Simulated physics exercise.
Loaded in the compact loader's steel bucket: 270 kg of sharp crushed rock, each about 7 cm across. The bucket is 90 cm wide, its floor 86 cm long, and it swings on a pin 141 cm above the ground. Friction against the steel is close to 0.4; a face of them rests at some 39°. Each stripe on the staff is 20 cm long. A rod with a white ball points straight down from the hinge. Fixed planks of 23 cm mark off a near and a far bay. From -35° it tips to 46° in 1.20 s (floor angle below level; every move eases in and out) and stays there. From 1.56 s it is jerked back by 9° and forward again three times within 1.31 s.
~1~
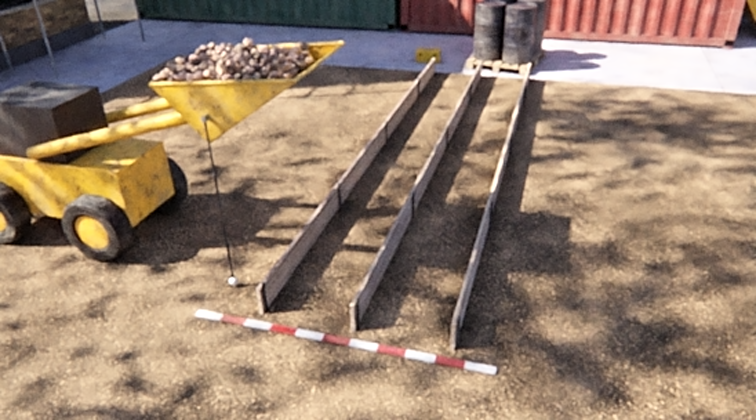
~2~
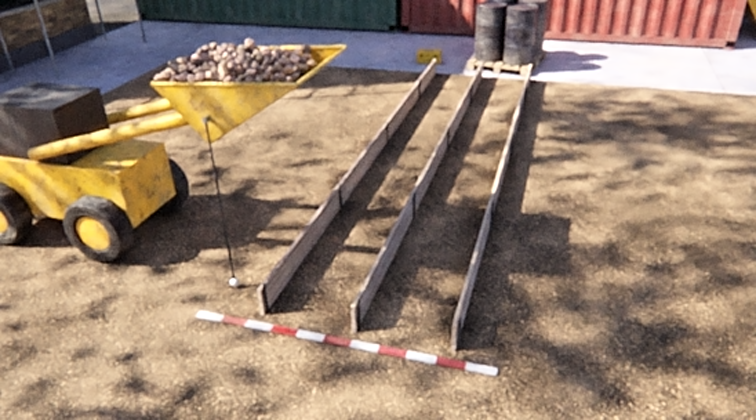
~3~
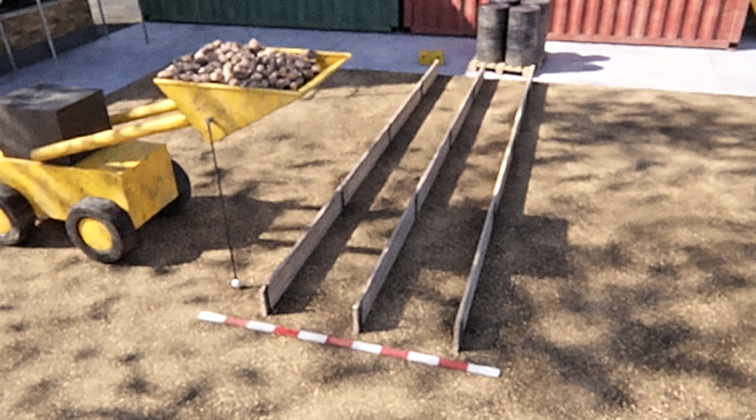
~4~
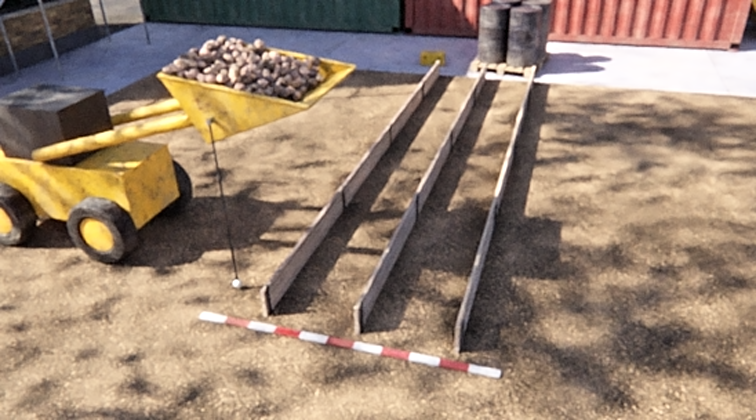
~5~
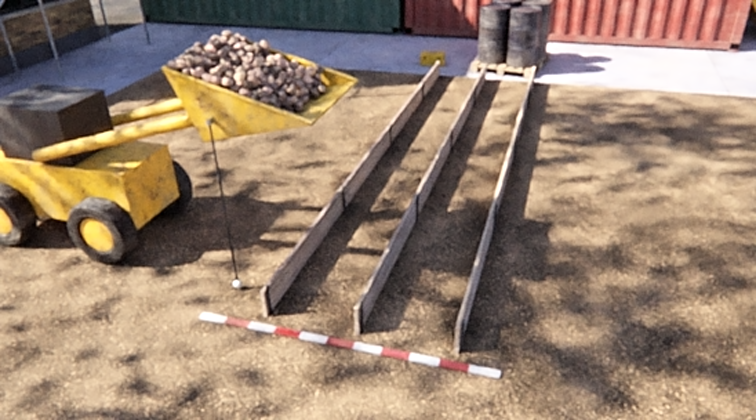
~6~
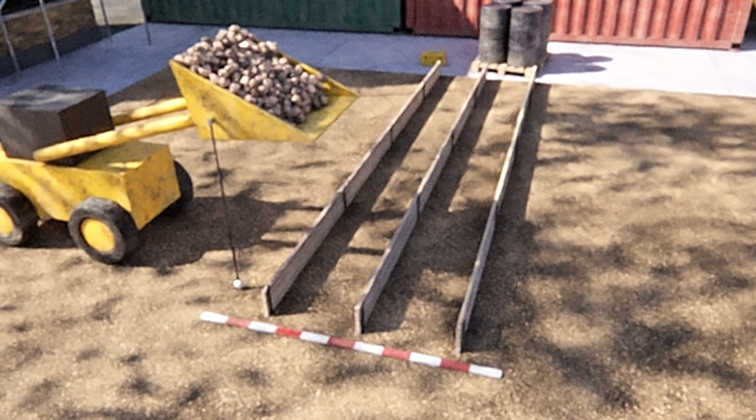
Sunlit dirt yard with a yellow loader standing still, its raised bucket of stones gradually tilting forward beside three long boards.
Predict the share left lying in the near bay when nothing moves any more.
Some 95 per cent of it.
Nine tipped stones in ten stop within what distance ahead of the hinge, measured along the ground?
About 100 cm.
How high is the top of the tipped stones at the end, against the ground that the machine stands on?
About 36 cm above it.
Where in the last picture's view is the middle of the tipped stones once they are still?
Near (358, 262).
A little later the floor is at 33°; 99 % in the bucket; the foremost stones are at (321, 157).
Then the floor is at 46°; 49 % in the bucket, 51 % in the near bay; the foremost stones are at (366, 257).
Later still the floor is at 46°; 0 % in the bucket, 93 % in the near bay, 7 % in the far bay; the foremost stones are at (463, 271).
In the end the floor is at 46°; 0 % in the bucket, 93 % in the near bay, 7 % in the far bay; the foremost stones are at (463, 271).
